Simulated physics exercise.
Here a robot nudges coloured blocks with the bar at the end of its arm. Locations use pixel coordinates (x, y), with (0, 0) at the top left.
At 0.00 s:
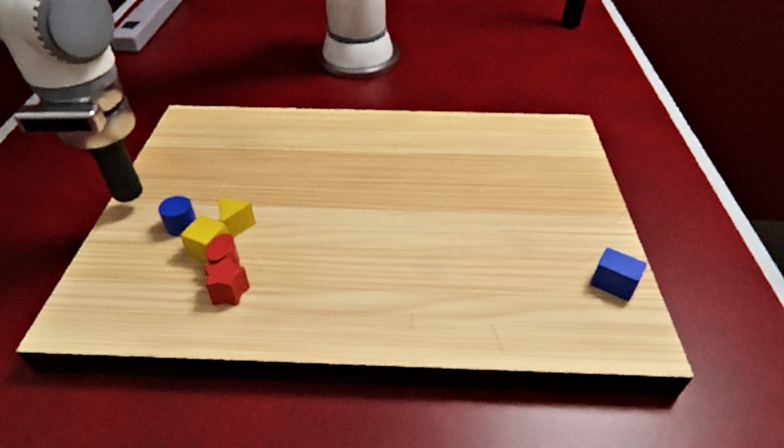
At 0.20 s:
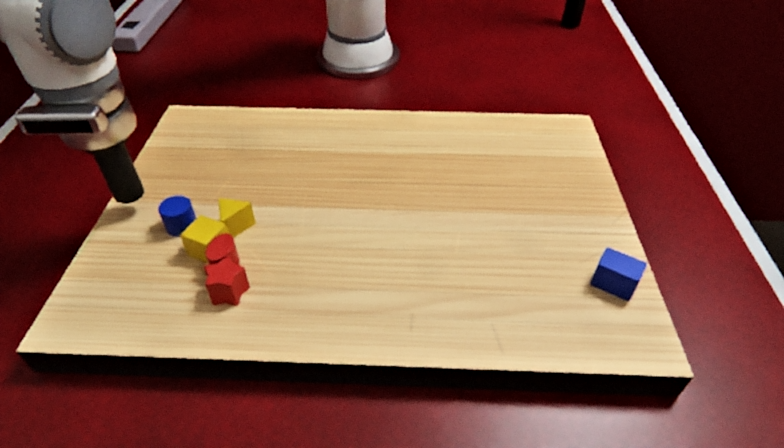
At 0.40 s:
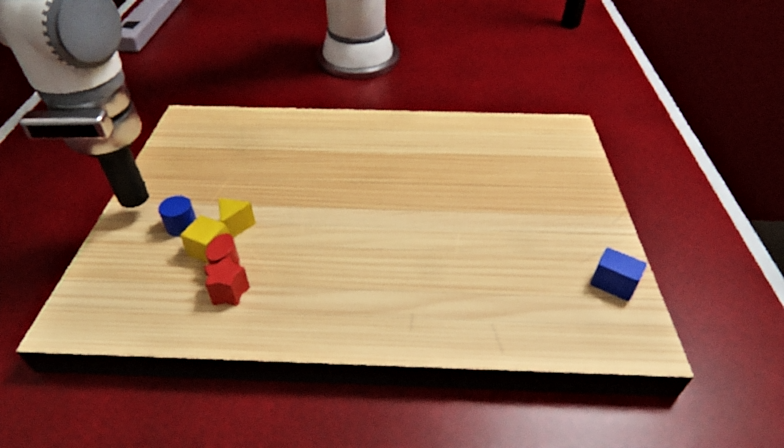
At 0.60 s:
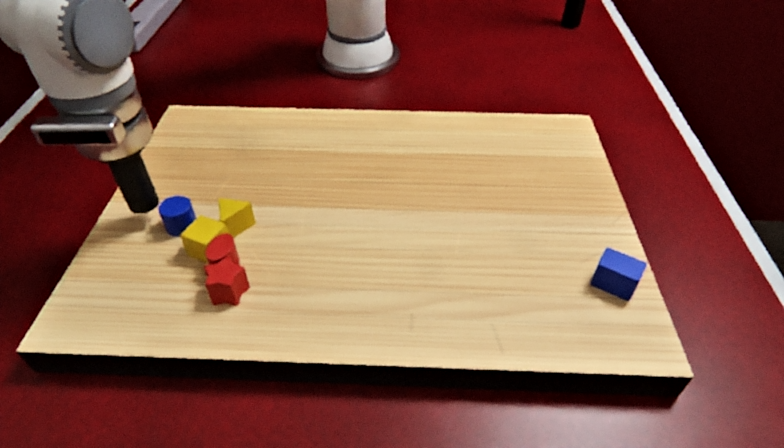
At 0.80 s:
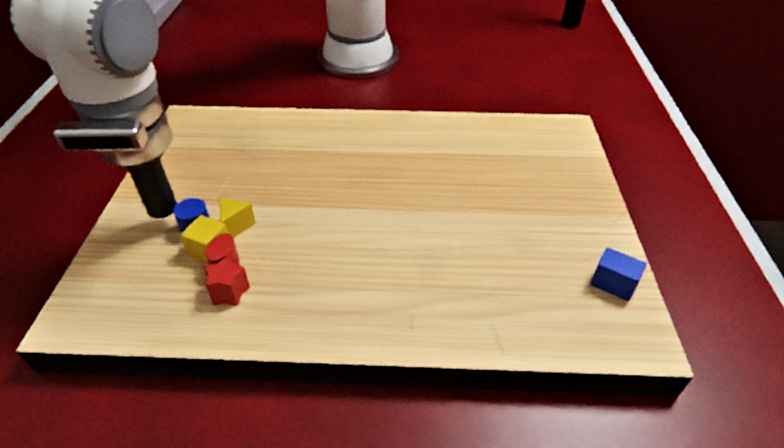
Robot arm lowering slightly and easing right across a wooden board, nudging a blue disc toward nearby yellow and red blocks.
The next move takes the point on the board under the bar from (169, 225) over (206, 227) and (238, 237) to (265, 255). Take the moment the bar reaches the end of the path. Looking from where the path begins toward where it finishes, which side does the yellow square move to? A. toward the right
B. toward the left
The answer is A.
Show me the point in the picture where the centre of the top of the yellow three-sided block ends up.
It will end up at (293, 194).
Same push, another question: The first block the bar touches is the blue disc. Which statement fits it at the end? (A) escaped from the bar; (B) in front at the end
My answer is option A.
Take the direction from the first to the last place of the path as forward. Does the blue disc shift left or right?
Over to the left.
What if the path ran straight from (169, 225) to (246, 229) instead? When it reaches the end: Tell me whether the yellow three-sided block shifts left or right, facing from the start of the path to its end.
Facing the way the path runs, start to end, you'll find the yellow three-sided block has shifted left.
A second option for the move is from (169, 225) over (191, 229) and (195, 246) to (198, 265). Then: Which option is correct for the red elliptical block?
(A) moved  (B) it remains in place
That would be A.
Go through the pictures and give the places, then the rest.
Bar's lower end at (129, 194); blue disc at (174, 205); yellow square at (203, 229); red elliptical block at (220, 246); yellow three-sided block at (231, 207), in the first picture.
Bar at (130, 195); blocks still, in the second picture.
Bar at (135, 199); blocks still, in the third picture.
Bar at (145, 205); blocks still, in the fourth picture.
Bar at (163, 210); blue disc at (189, 208); yellow square at (203, 229); red elliptical block at (220, 246); yellow three-sided block at (231, 207), in the fifth picture.
What follows on the original path. One third of the way, bar at (201, 212); blue disc at (231, 204); yellow square at (218, 228), turned 55° clockwise; red elliptical block at (221, 251), turned 15° clockwise; yellow three-sided block at (258, 202), turned 15° clockwise.
Two thirds of the way, bar at (234, 222); blue disc at (263, 207); yellow square at (237, 239), turned 60° clockwise; red elliptical block at (226, 261), turned 60° clockwise; yellow three-sided block at (287, 196).
At the end, bar at (262, 240); blue disc at (278, 212); yellow square at (253, 261), turned 90° clockwise; red elliptical block at (227, 279), turned 90° clockwise; yellow three-sided block at (293, 194), turned 30° anticlockwise.
